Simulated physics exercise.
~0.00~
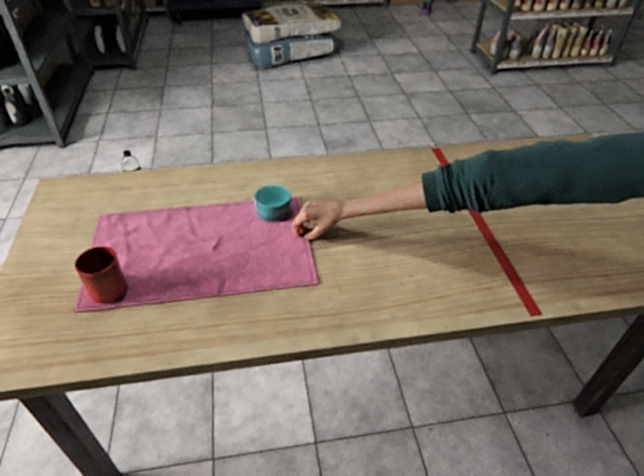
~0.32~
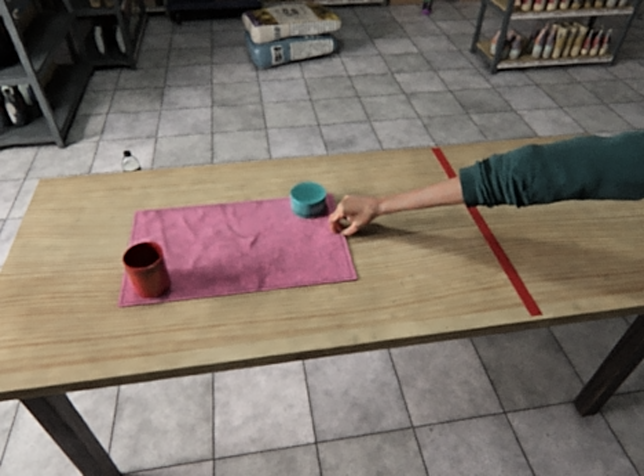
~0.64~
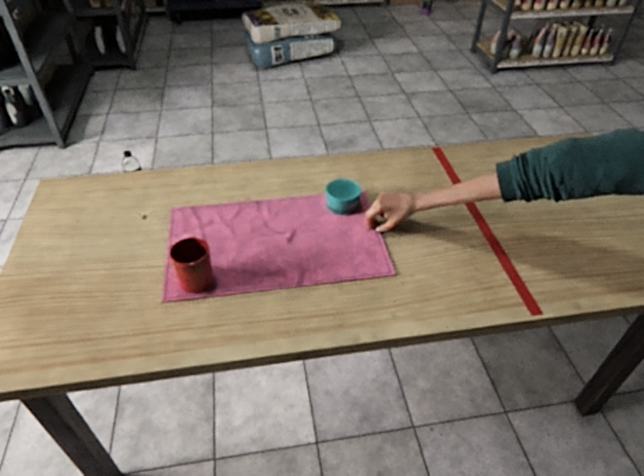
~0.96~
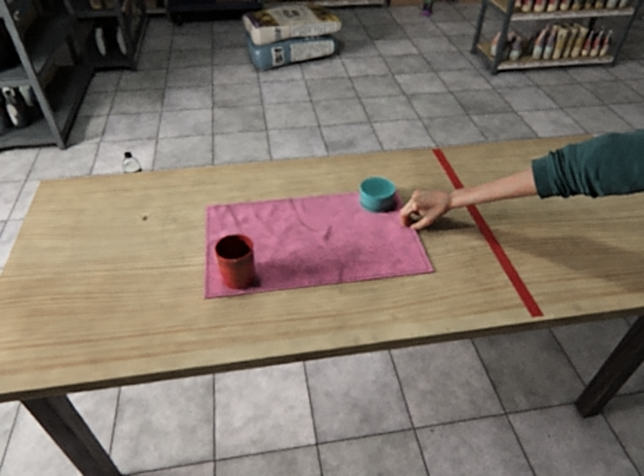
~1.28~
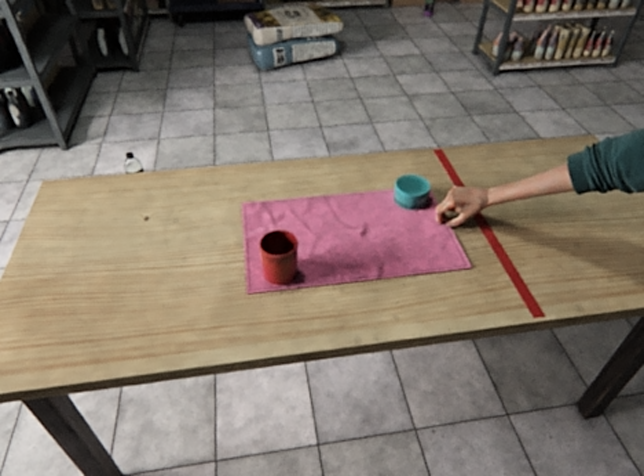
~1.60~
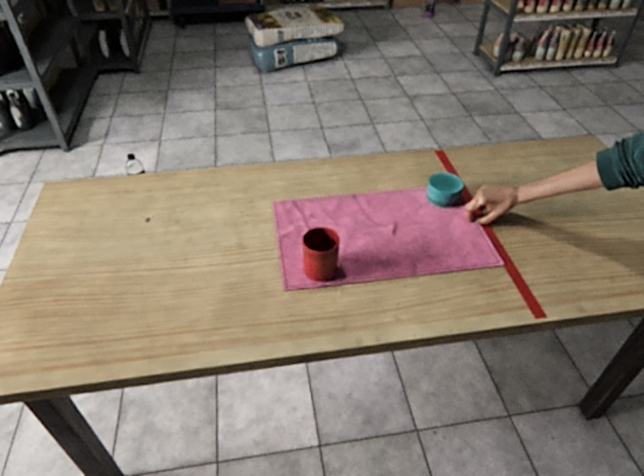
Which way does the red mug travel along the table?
The red mug travels to the right, riding on the pink cloth as the hand pulls it.
